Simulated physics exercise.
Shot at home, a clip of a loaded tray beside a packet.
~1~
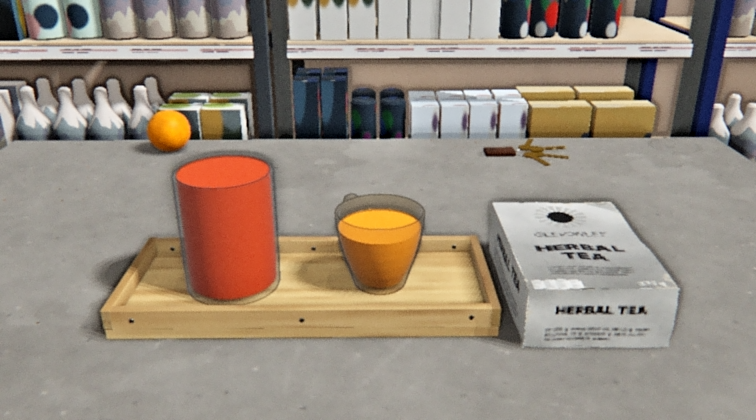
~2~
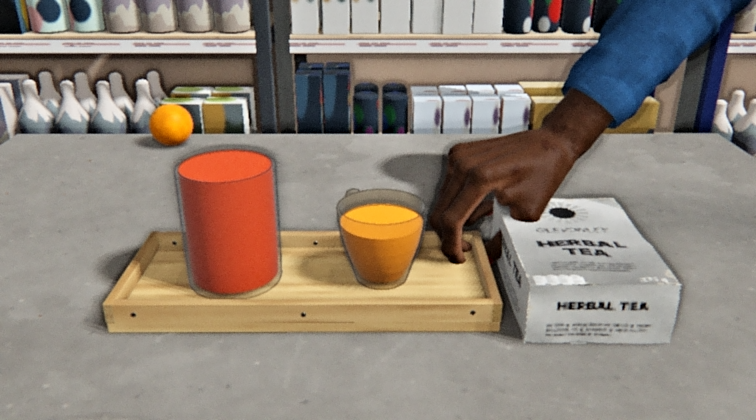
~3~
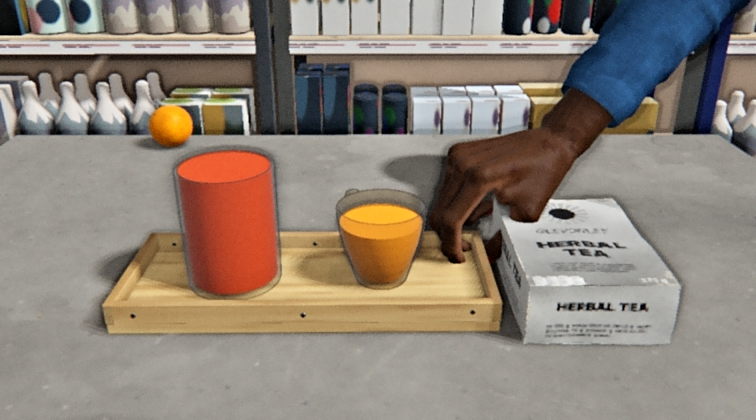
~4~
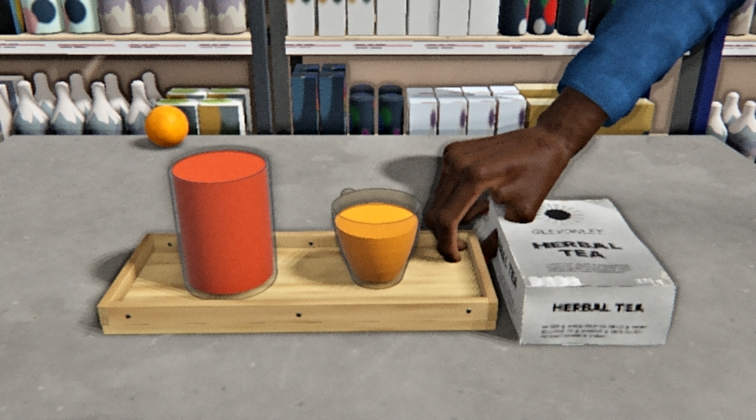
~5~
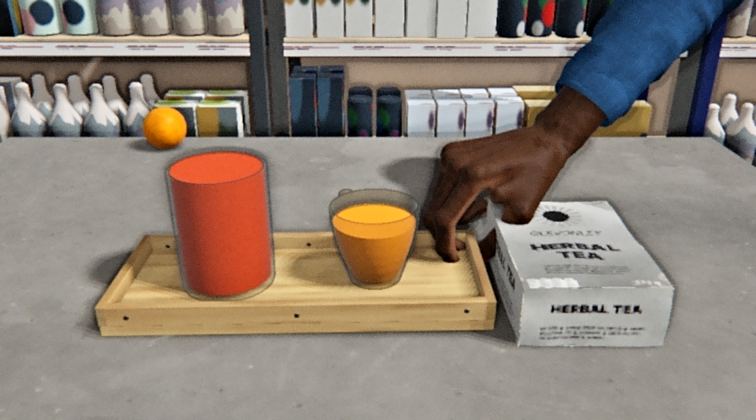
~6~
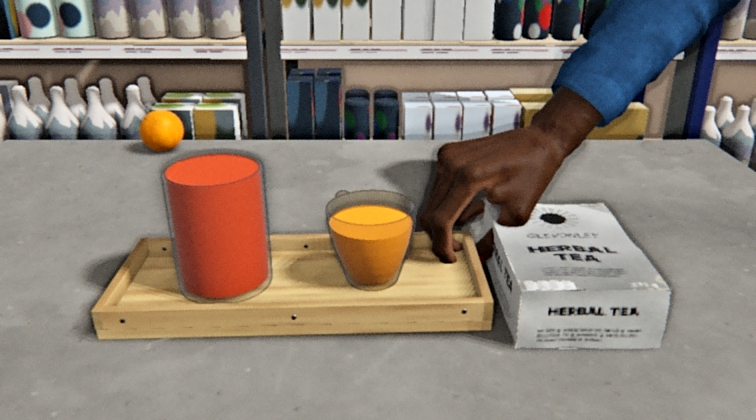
In this clip, a wooden tray holding a full mug of red liquid and a partly filled cup of orange liquid sits beside a herbal tea packet; a hand grips the tray's right end and the tray barely moves.
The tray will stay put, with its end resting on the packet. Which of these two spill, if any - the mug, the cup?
One by one: On the left the mug: It will release some contents; on the right the cup: It will retain its contents.
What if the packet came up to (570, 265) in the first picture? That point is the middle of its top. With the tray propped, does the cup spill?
Short version: It survives.
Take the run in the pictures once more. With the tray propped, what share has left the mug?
About 6 per cent, give or take.
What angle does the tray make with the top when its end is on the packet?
My estimate is something close to 12 degrees.
Next, the tray slopes by about 6°; mug, it has slopped over; cup, its rim is dry.
After that, the tray slopes by about 13°; mug, it has slopped over; cup, its rim is dry.
Finally, the tray slopes by about 12°, resting on the packet; mug, it has slopped over; cup, its rim is dry.
